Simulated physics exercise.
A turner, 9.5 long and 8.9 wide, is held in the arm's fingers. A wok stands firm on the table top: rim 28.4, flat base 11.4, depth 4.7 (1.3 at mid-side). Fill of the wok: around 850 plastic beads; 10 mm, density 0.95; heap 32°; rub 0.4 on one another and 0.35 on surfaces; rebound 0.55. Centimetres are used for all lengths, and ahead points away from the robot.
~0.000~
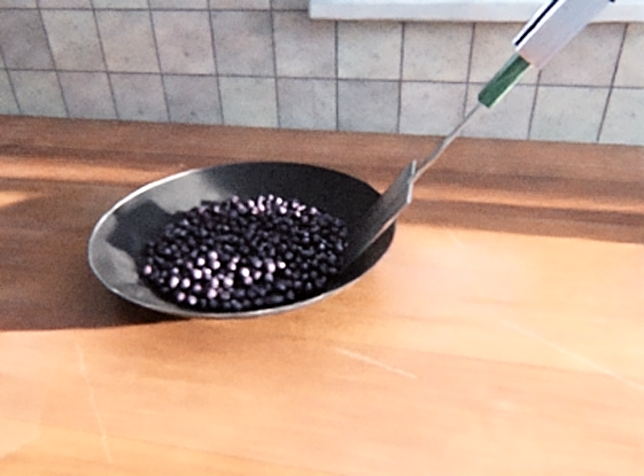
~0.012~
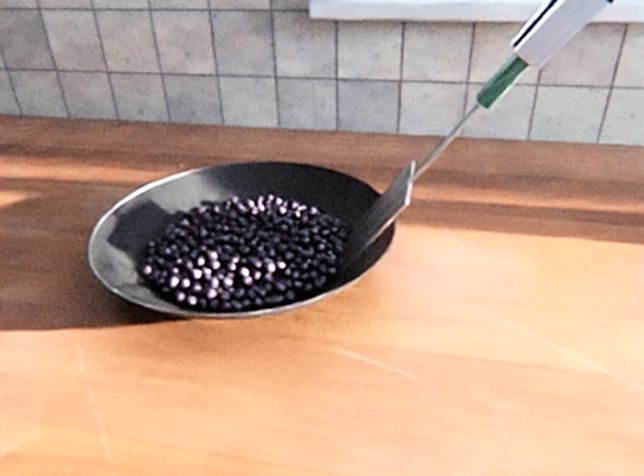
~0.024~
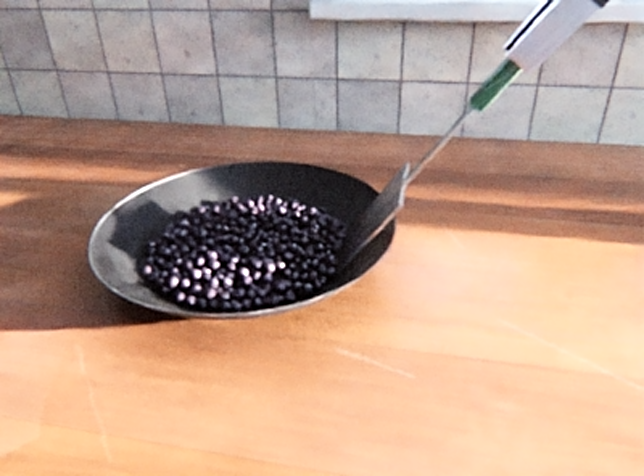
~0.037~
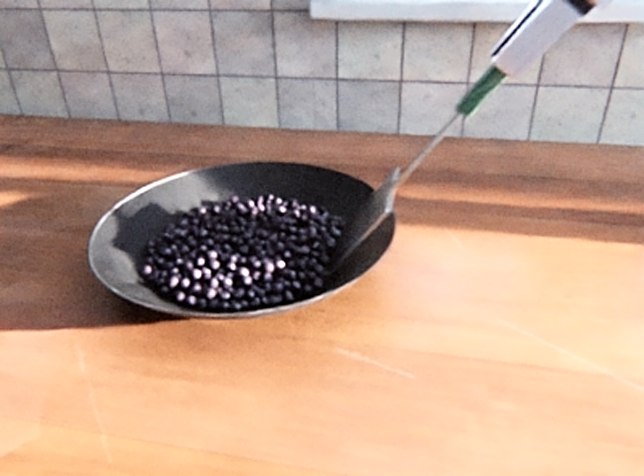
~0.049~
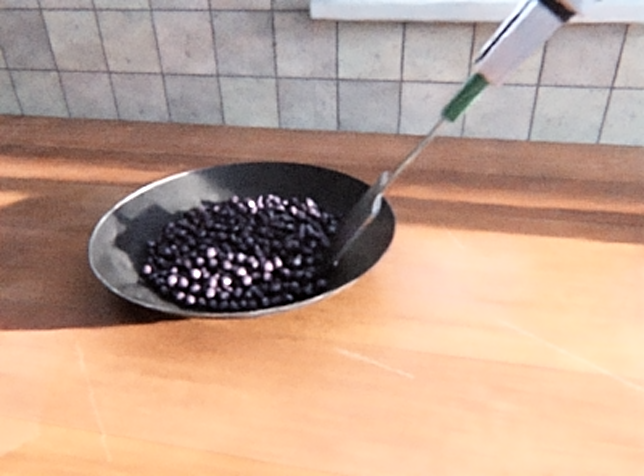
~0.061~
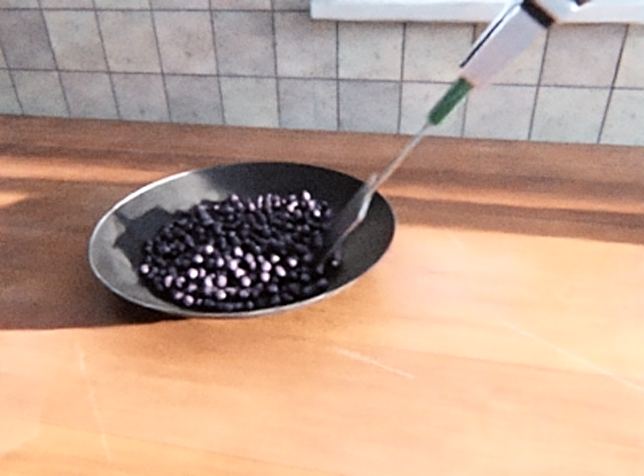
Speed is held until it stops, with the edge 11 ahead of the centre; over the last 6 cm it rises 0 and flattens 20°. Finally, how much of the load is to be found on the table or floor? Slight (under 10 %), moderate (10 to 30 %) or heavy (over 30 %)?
Heavy.
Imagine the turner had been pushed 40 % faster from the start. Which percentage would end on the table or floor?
About 45 per cent.
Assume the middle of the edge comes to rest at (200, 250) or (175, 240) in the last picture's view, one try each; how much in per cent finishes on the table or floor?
Close to 0 and close to 15 per cent, respectively.
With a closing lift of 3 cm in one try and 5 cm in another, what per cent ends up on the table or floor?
Try one gives about 40 in a hundred, try two about 35 in a hundred.
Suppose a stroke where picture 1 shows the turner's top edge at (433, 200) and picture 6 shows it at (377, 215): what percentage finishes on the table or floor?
Off the vessel, on the table or floor: Some 40 percent.
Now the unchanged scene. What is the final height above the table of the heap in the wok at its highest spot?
Roughly 6.0 centimetres.
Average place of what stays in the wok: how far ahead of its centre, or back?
Some 3.0 cm ahead of the centre.
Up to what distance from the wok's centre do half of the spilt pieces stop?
Close to 28 cm from the centre.
After 0.13 s, sloping 54°, highest piece 5 above the table; 846 in the wok.
After 0.20 s, sloping 50°, highest piece 6 above the table; 846 in the wok.
After 0.43 s, sloping 34°, highest piece 6 above the table; 519 in the wok, 323 on the table or floor, 4 on the blade or in flight.
After 1.48 s, sloping 34°, highest piece 6 above the table; 516 in the wok, 330 on the table or floor.
In the end, 516 in the wok, 330 on the table or floor. That is 39 % on the table or floor.
